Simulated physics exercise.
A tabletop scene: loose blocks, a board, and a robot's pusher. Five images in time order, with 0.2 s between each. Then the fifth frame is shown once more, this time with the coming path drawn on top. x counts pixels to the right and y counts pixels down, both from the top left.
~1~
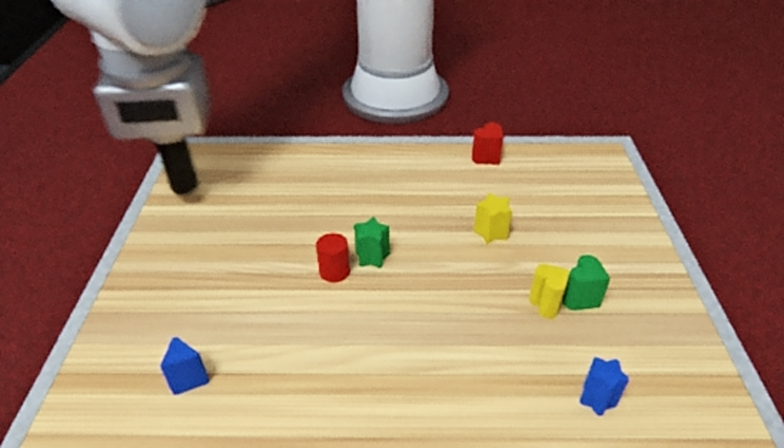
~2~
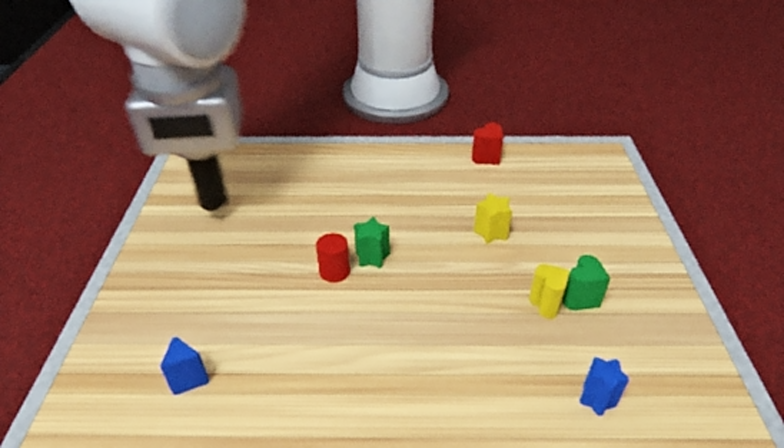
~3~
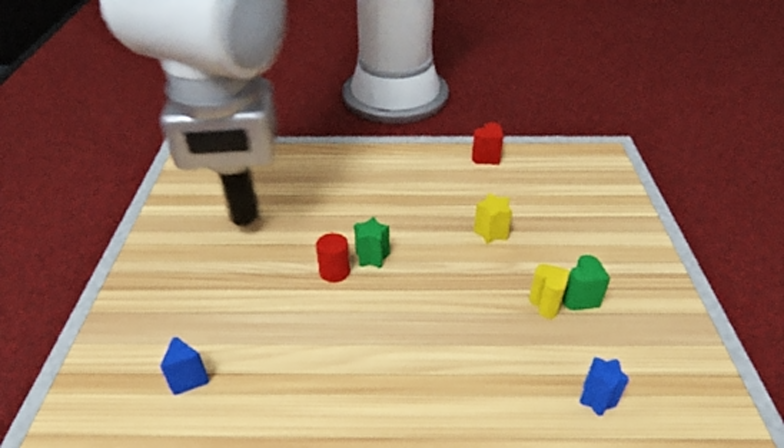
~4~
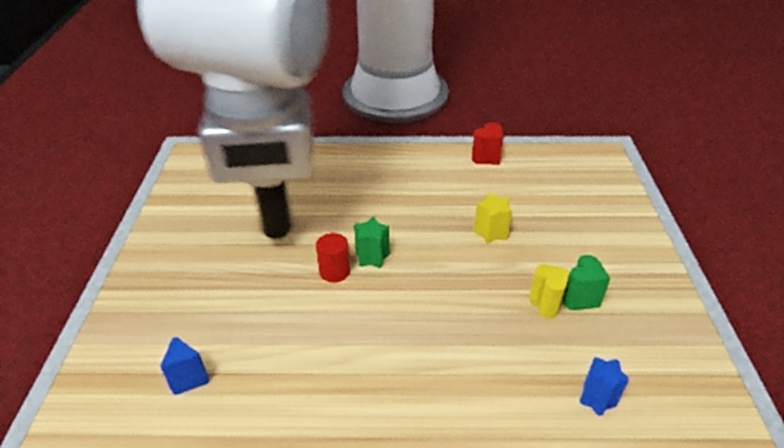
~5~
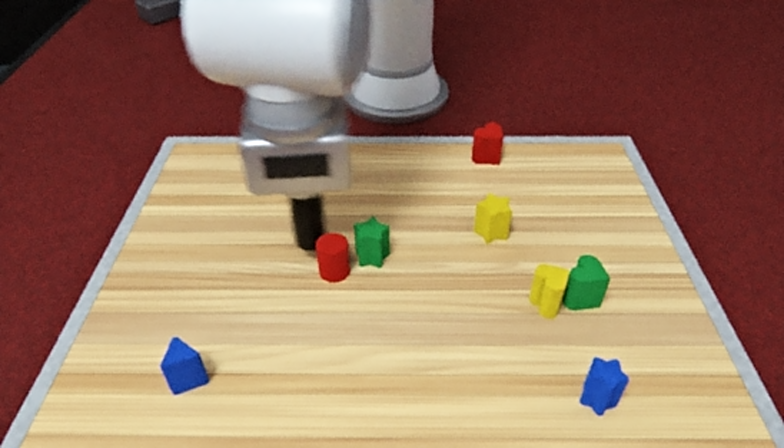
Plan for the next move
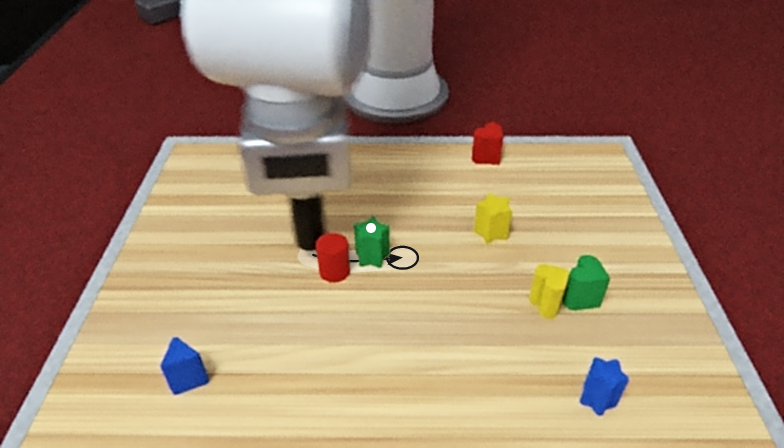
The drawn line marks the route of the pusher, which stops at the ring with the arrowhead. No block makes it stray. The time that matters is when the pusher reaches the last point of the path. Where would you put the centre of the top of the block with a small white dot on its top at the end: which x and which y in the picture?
At (430, 223).
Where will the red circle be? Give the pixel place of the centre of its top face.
It is at (359, 254).
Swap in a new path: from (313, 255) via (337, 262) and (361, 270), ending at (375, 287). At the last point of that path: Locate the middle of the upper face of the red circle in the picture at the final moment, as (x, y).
Its top centre is at about (368, 283).
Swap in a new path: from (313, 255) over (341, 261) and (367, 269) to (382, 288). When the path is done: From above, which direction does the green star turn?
It is turned anticlockwise.
The line goes from (313, 255) via (357, 261), ending at (403, 258); the dot is on the green star.
On the path given first. Halfway along, pusher at (356, 247); red circle at (358, 254); green star at (384, 227).
At the end, pusher at (403, 243); red circle at (359, 254); green star at (430, 223).
